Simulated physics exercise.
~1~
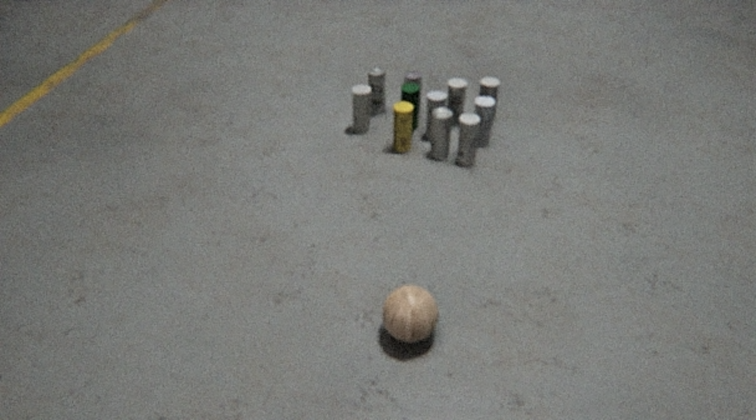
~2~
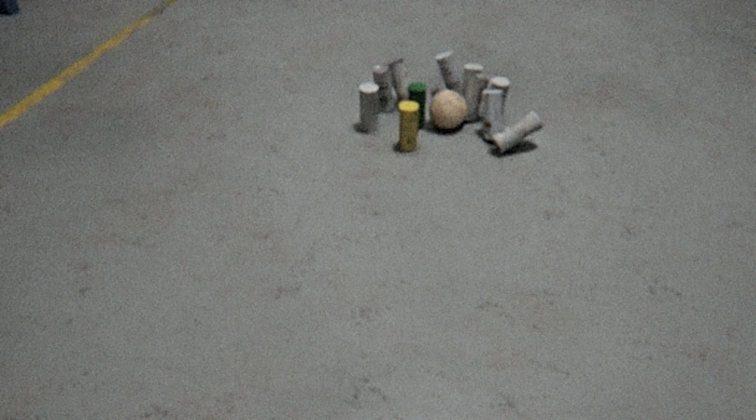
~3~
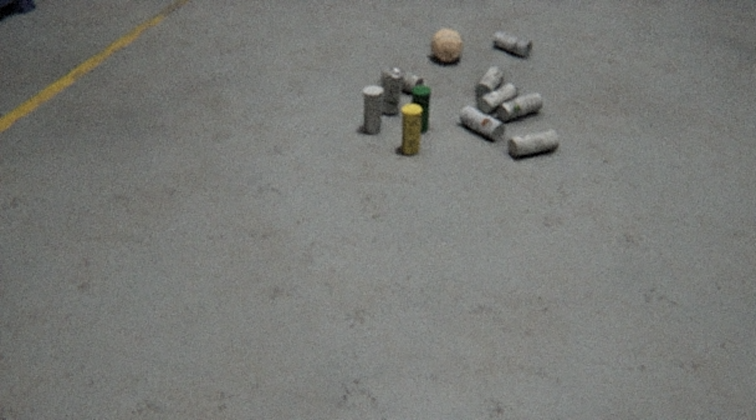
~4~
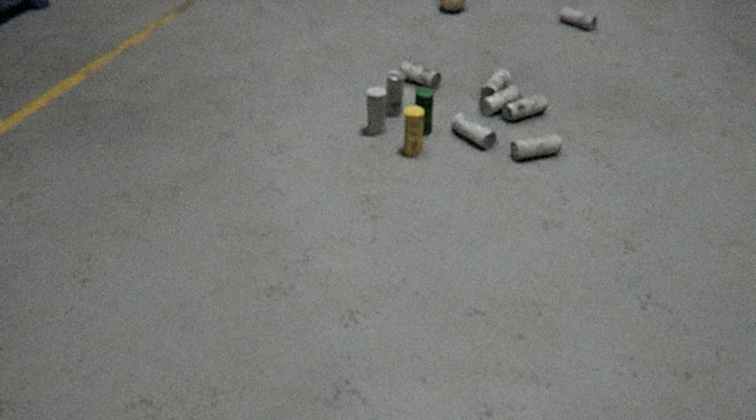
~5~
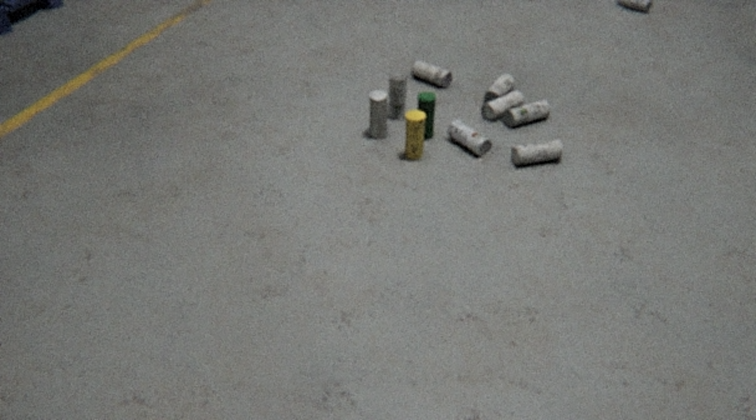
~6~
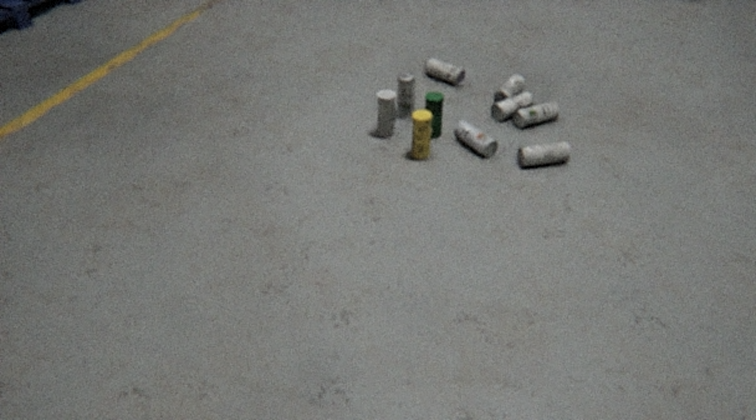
Warehouse floor with a wooden ball rolling into upright canisters, toppling most and rolling away, leaving yellow and green ones standing.
